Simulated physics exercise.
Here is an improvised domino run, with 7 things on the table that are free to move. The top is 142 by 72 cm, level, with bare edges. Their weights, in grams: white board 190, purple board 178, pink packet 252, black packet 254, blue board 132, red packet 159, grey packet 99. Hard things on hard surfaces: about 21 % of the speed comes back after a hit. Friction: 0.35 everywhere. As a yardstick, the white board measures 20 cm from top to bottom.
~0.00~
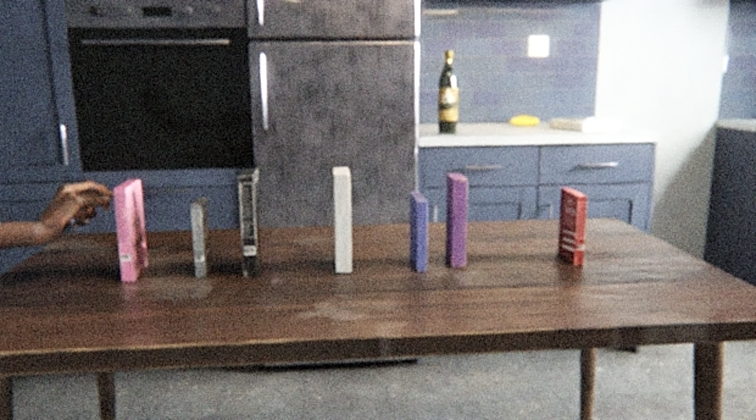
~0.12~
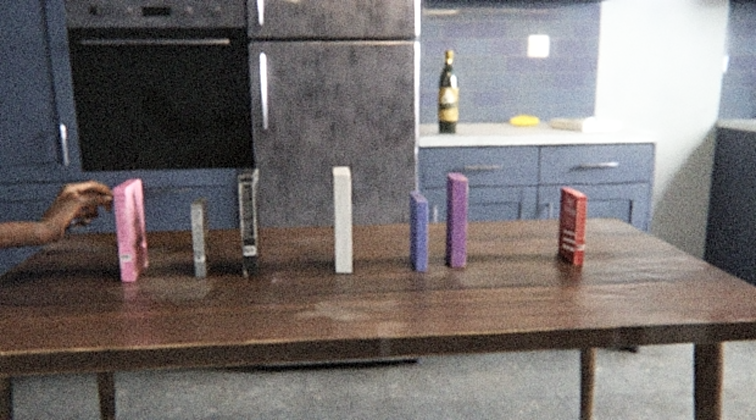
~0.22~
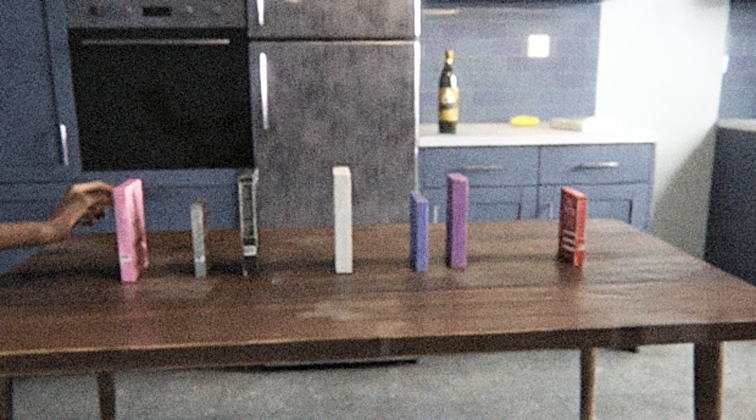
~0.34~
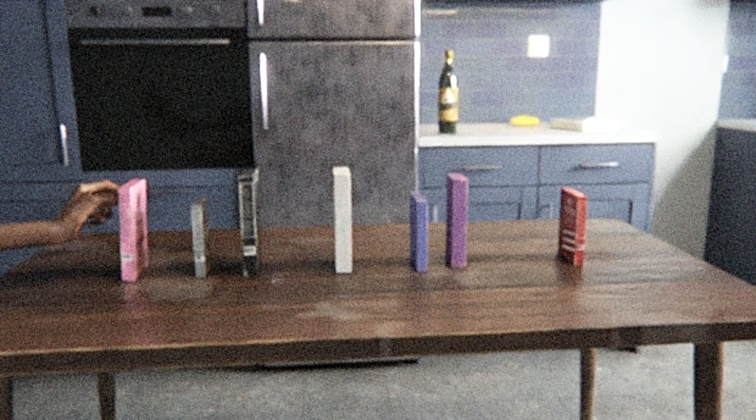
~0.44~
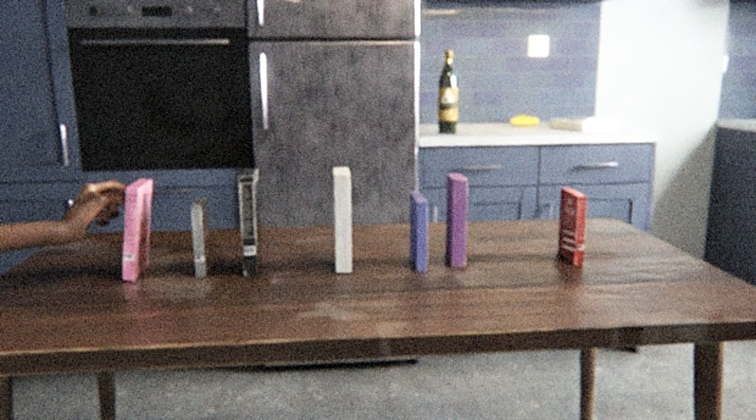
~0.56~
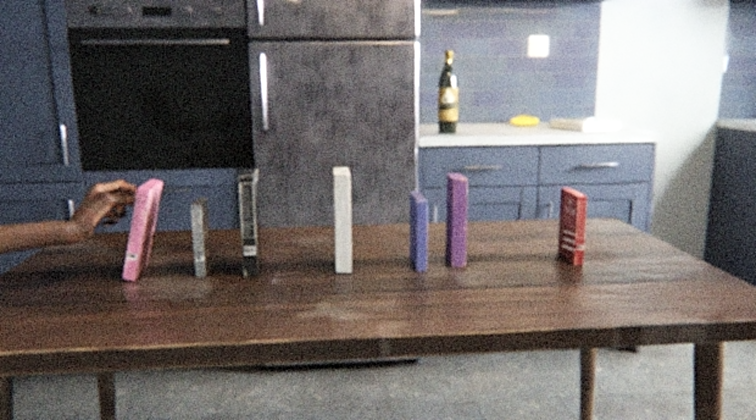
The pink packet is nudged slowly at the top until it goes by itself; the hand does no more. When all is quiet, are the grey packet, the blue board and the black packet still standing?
The grey packet tips over and the blue board tips over and the black packet tips over.
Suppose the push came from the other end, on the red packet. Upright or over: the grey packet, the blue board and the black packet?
The grey packet is still upright; the blue board is still upright; the black packet stays upright.
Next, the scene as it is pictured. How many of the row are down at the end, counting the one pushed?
In all, 6.
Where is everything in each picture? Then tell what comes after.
In the first picture, grey packet (202, 237); blue board (418, 230); black packet (251, 222).
In the second picture, white board (342, 220); purple board (456, 220).
In the third picture, white board (342, 220); purple board (456, 220).
In the fourth picture, pink packet 3° over; white board (342, 220); purple board (456, 220).
In the fifth picture, pink packet 7° over; white board (342, 220); purple board (456, 220).
In the sixth picture, pink packet 14° over; grey packet (202, 237); blue board (418, 230); black packet (251, 222).
Around 0.86 s, pink packet 67° over; grey packet at 40° to upright near (227, 241); black packet at 9° to upright near (259, 221).
Around 1.16 s, pink packet 80° over; black packet on its side near (308, 254); grey packet at 75° to upright near (242, 256); blue board at 20° to upright near (430, 230).
Around 1.36 s, pink packet 80° over; black packet on its side near (310, 261); grey packet at 75° to upright near (243, 256); blue board at 72° to upright near (454, 248).
Finally (1.9 s), on their side or leaning hard on the table, white board, purple board, black packet, blue board and grey packet. Final places as that camera would see them, grey packet near (243, 256), blue board near (461, 247).
